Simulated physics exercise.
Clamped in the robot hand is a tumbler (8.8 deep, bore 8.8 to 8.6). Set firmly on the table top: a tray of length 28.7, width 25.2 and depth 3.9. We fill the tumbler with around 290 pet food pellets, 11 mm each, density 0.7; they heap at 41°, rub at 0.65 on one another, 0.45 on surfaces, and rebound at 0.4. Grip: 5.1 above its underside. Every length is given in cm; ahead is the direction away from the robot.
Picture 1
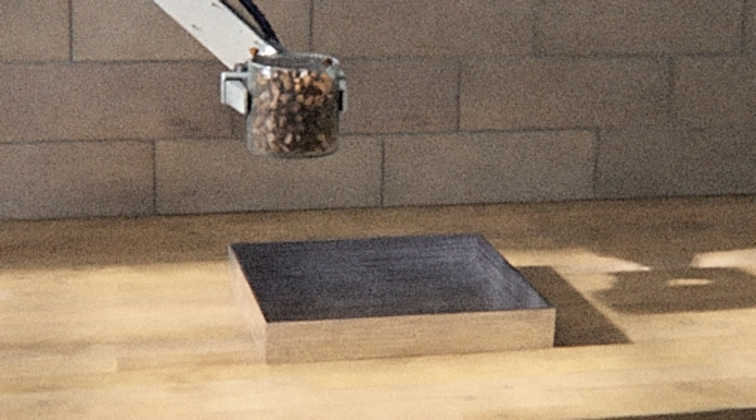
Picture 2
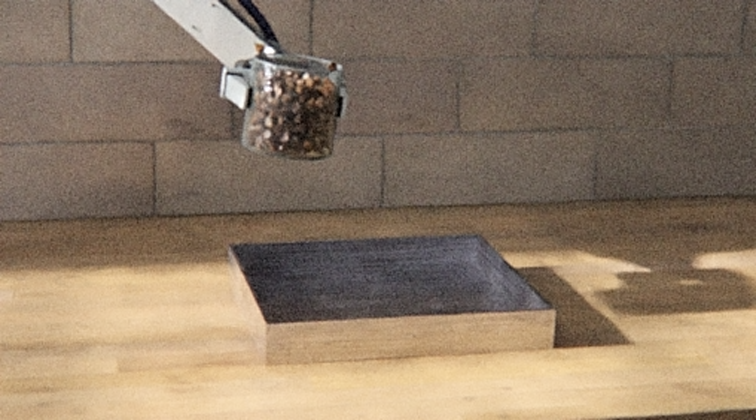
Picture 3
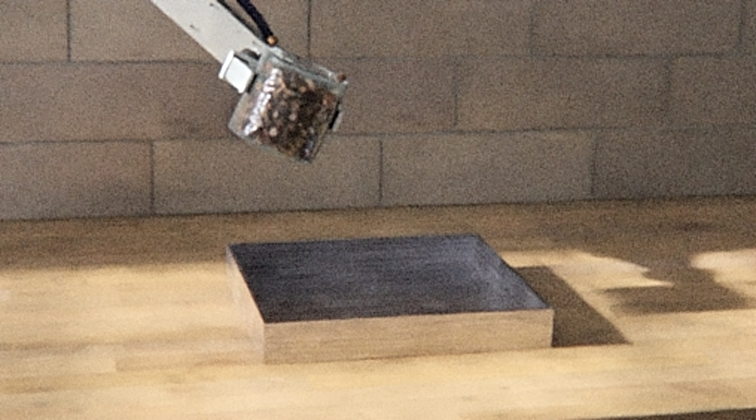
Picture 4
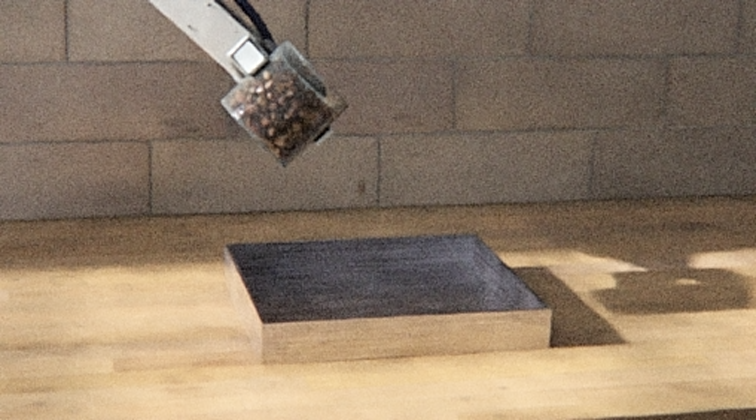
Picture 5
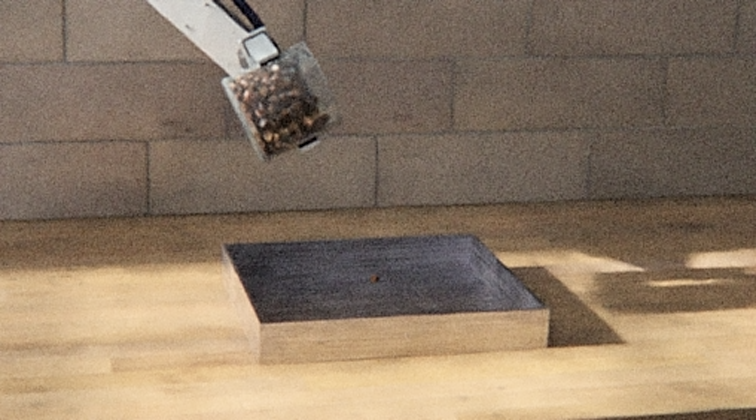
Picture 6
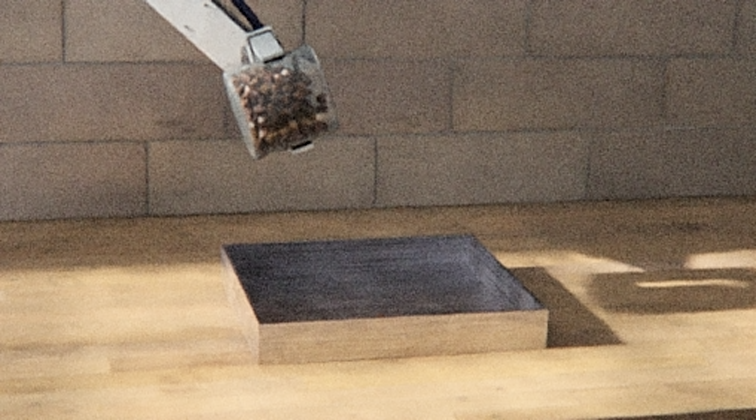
Robot arm tilting a clear tumbler of brown pellets above an empty tray, a single pellet dropping out towards the right.
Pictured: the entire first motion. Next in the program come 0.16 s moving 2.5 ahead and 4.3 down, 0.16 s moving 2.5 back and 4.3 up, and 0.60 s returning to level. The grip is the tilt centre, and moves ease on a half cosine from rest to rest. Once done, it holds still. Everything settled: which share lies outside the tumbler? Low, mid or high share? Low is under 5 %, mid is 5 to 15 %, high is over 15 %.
A low share.
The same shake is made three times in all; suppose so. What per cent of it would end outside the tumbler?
About 0 per cent in that case.
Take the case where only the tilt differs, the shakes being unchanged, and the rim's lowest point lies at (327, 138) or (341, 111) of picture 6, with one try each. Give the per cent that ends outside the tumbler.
About 15 and 0 %.
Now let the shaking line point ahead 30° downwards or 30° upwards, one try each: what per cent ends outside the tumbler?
First try some 5 %, second try some 20 %.
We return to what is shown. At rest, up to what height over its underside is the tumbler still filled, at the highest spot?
9.0 cm.
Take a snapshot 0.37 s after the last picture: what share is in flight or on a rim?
Around 1 per cent of the load.
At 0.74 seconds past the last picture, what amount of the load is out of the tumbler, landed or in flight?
Share gone by then: Near 0 %.
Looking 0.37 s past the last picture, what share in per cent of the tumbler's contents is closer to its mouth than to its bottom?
Near 35 in a hundred.
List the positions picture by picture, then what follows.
Tumbler middle at (293, 106), level; upper third of the load around (294, 95), from x 255 to 330, top at y 50; 294 in the tumbler, in the first frame.
Tumbler middle at (293, 107), tilted 7° forward; upper third of the load around (290, 96), from x 250 to 330, top at y 50, in the second frame.
Tumbler middle at (289, 106), tilted 25° forward; upper third of the load around (282, 95), from x 240 to 340, top at y 40, in the third frame.
Tumbler middle at (284, 105), tilted 46° forward; upper third of the load around (276, 92), from x 235 to 360, top at y 65; 293 in the tumbler, 1 in flight or on a rim, in the fourth frame.
Tumbler middle at (281, 103), tilted 64° forward; upper third of the load around (270, 87), from x 235 to 375, top at y 65; 293 in the tumbler, 1 in the tray, in the fifth frame.
Tumbler middle at (280, 103), tilted 71° forward; upper third of the load around (267, 86), from x 235 to 380, top at y 70; 293 in the tumbler, 1 in the tray, in the sixth frame.
Then, 0.37 s later, tilted 70° forward, highest piece 26 above the table; 289 in the tumbler, 1 in the tray, 4 in flight or on a rim.
Then, 0.74 s later, tilted 15° forward, highest piece 26 above the table; 289 in the tumbler, 5 in the tray.
Then, 1.12 s later, level, highest piece 27 above the table; 289 in the tumbler, 5 in the tray.
Then, 2.17 s later, level, highest piece 27 above the table; 289 in the tumbler, 5 in the tray.
At rest, 289 in the tumbler, 5 in the tray. That is 2 % outside the tumbler.
